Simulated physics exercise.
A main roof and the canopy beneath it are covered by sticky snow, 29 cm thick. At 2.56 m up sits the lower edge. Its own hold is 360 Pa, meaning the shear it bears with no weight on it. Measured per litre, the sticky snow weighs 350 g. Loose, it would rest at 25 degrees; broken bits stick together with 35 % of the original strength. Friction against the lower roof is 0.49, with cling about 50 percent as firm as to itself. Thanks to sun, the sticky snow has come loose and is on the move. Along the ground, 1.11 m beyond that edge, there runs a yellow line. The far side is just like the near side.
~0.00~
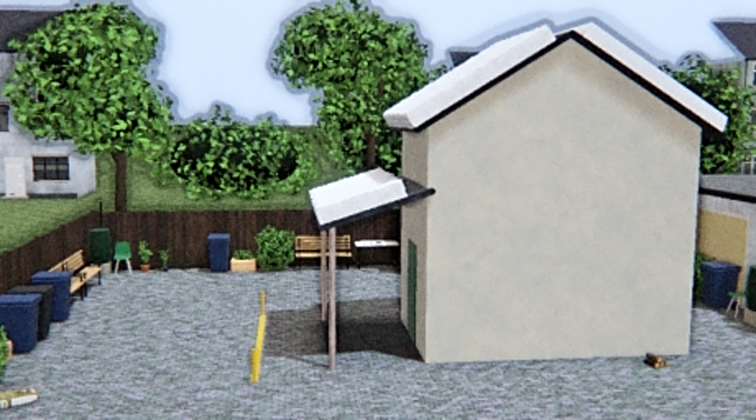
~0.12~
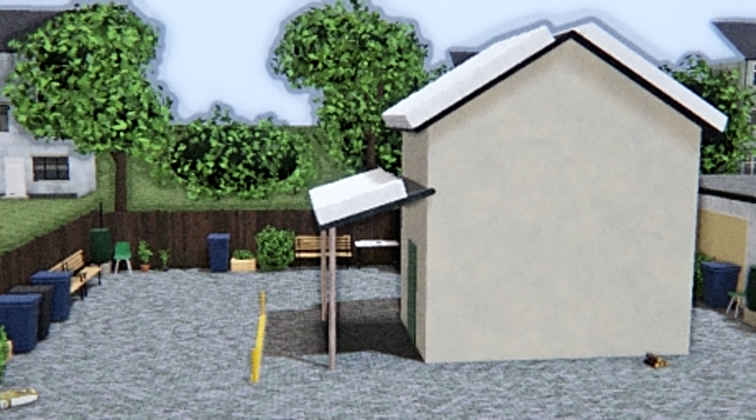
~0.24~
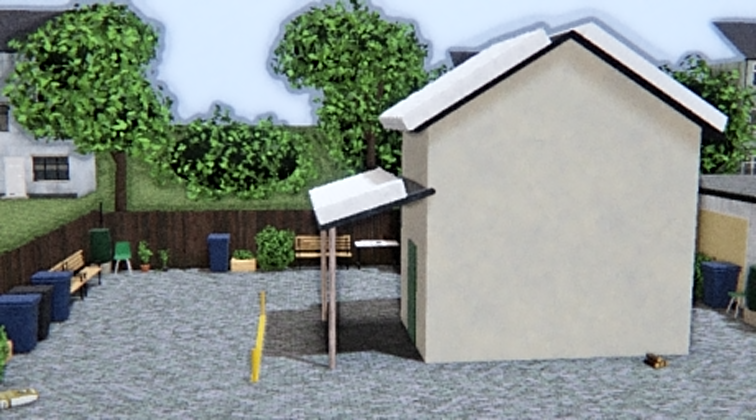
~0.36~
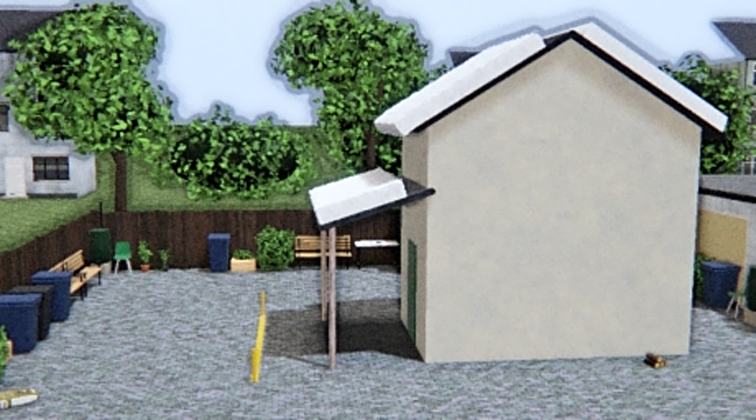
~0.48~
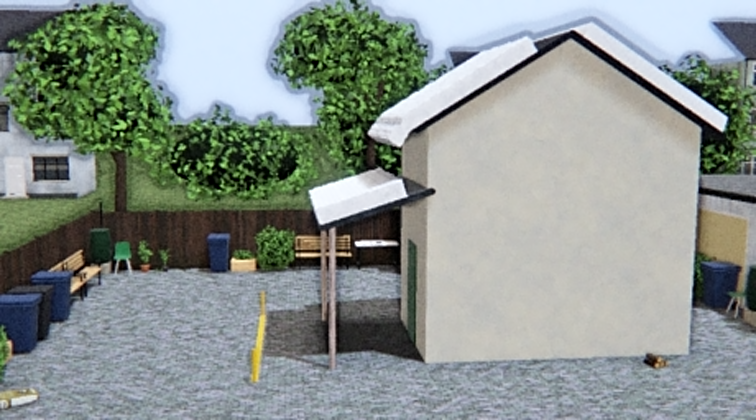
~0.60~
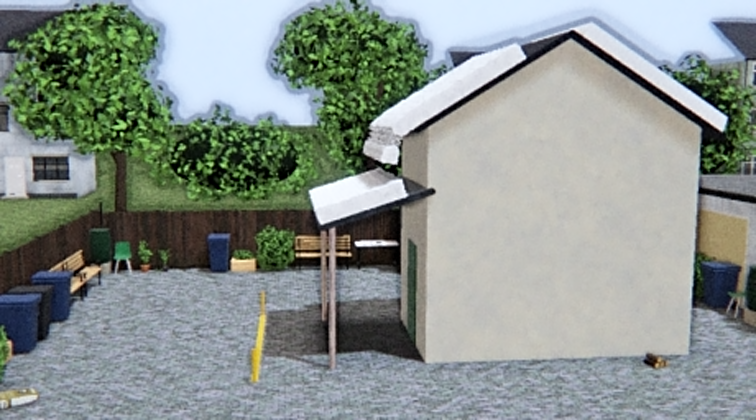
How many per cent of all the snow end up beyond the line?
About 59 %.
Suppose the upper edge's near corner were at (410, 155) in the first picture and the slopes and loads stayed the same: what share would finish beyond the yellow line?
55 per cent or so.
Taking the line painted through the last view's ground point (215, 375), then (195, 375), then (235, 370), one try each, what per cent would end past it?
Respectively about 45 in a hundred, 40 in a hundred and 55 in a hundred.
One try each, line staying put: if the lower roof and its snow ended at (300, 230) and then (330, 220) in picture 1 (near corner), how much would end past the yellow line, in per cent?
Roughly 60 % and then 60 %.
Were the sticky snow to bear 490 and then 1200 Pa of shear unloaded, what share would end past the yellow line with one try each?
In order: Around 60 % and around 45 %.
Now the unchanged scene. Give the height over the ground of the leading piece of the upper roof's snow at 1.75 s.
Measured height: Approx. 0.4 m.
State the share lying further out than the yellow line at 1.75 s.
I'd put it at close to 20 in a hundred.
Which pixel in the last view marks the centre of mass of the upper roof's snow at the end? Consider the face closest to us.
It sits close to (173, 341) in the last view.
After 1.13 s, none is below the lower edge and 0 % is past the line.
After 1.75 s, 43 % is below the lower edge and 20 % is past the line.
After 2.38 s, 70 % is below the lower edge and 59 % is past the line.
After 3.00 s, 70 % is below the lower edge and 59 % is past the line.
After 3.60 s, at the end, 70 % is below the lower edge and 59 % is past the line.
